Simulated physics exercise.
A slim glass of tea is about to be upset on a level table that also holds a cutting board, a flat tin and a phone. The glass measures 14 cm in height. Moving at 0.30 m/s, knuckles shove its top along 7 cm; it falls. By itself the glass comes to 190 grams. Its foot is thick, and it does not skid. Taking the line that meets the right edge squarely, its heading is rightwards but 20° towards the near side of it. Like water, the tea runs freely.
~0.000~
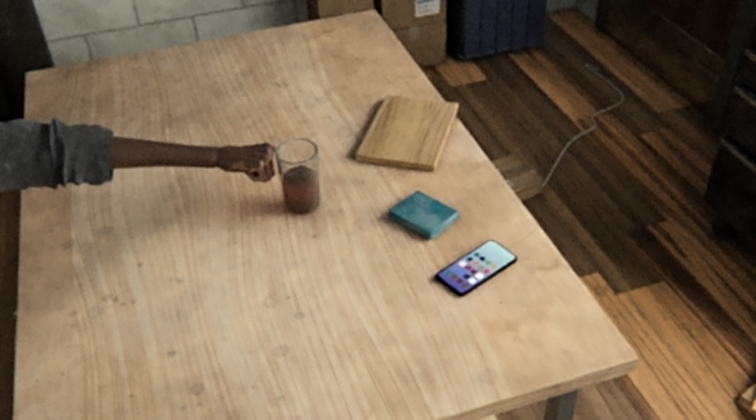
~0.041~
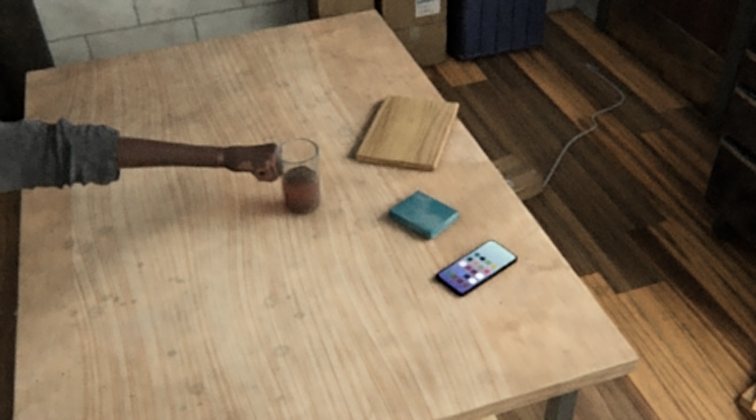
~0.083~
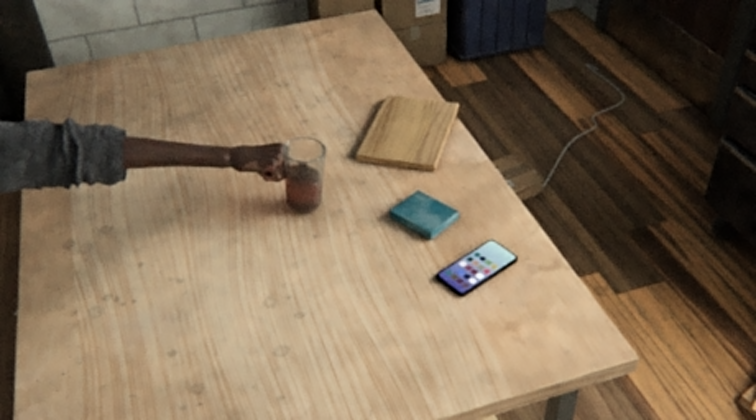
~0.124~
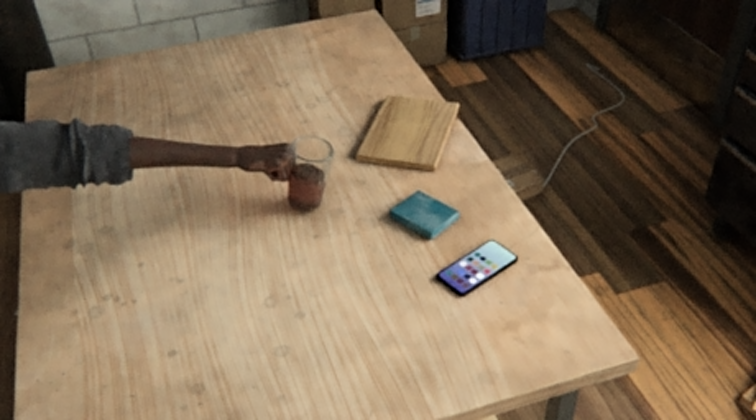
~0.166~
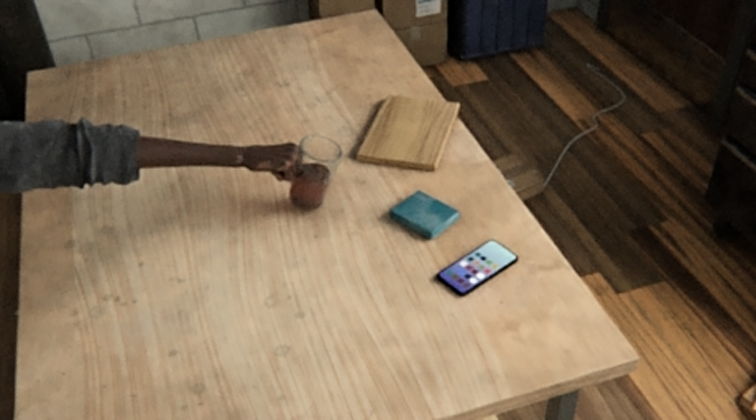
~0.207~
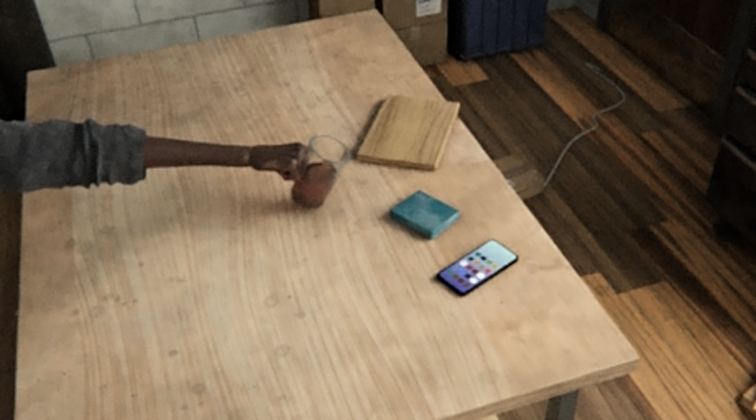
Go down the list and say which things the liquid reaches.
Cutting board: Reached; flat tin: Reached; phone: Not reached.
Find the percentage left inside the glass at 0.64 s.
It is near 48 in a hundred.
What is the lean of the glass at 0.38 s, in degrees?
About 60 degrees.
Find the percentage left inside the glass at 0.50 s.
Some 90 in a hundred, give or take.
After 0.38 s the tilt is 60° and 100 per cent is in the glass, 0 has run off the table; wet so far, nothing.
After 0.50 s the tilt is 87° and 90 per cent is in the glass, 0 has run off the table; wet so far, flat tin.
After 0.64 s the tilt is 87° and 48 per cent is in the glass, 0 has run off the table; wet so far, flat tin.
After 0.88 s the tilt is 87° and 24 per cent is in the glass, 10 has run off the table; wet so far, cutting board, flat tin.
In the end 7 per cent is in the glass, 41 has run off the table; wet so far, cutting board, flat tin.
